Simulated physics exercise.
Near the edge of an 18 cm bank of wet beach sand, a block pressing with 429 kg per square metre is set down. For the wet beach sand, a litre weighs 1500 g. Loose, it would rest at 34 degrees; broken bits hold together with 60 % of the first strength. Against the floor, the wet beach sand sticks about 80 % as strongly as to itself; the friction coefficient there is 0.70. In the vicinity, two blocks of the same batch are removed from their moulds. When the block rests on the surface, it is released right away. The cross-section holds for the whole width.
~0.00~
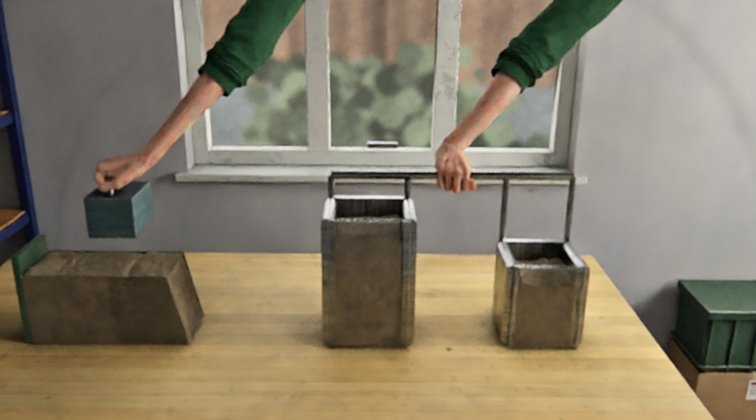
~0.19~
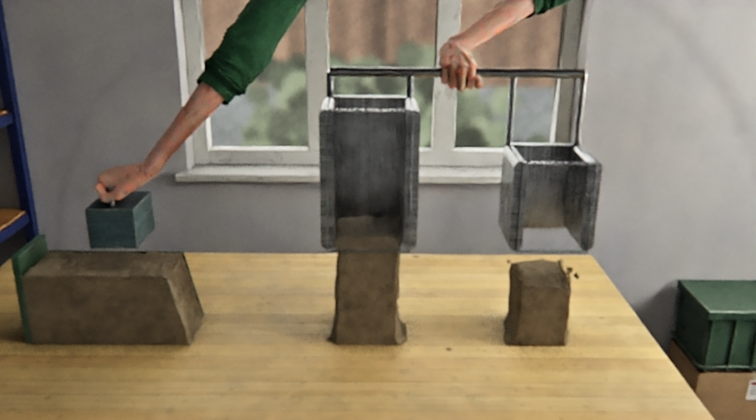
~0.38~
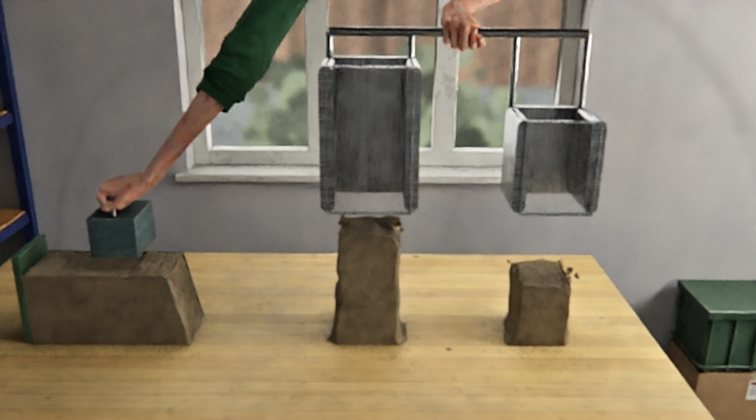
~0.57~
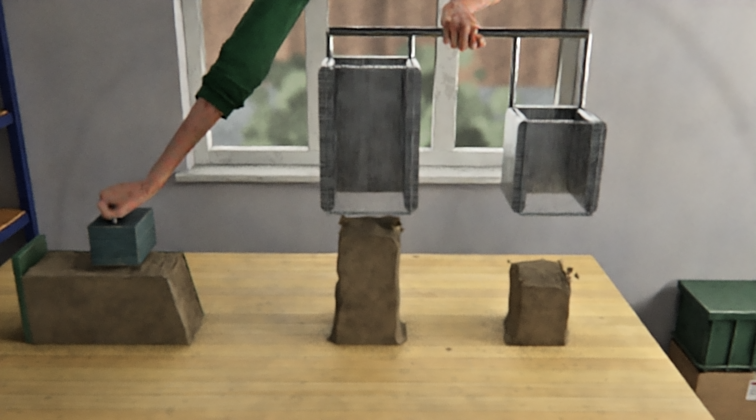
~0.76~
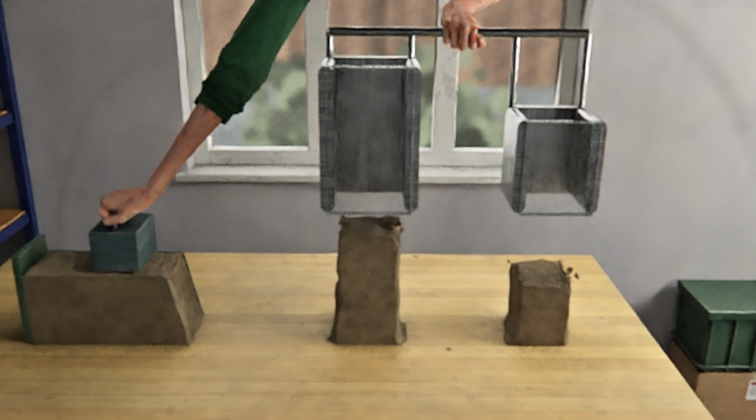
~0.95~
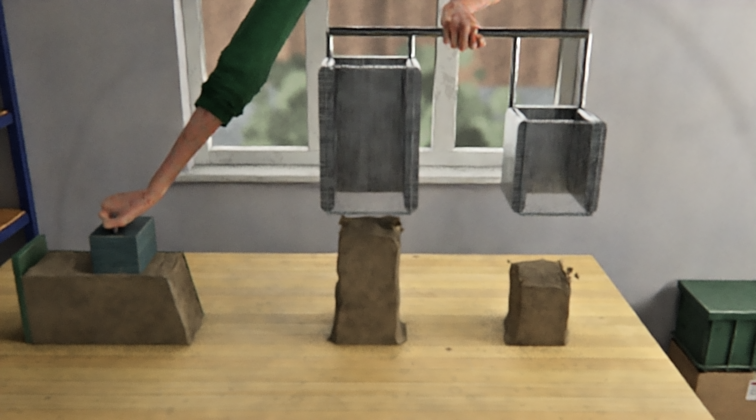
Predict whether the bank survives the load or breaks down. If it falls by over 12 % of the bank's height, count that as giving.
Stays put.
After 1.09 s, the block is down by 1 % of the bank's height and stands upright.
After 1.26 s, the block is down by 1 % of the bank's height and stands upright.
After 1.44 s, the block is down by 1 % of the bank's height and stands upright.
After 1.61 s, the block is down by 1 % of the bank's height and stands upright.
After 1.66 s, at the end, the block is down by 1 % of the bank's height and stands upright.
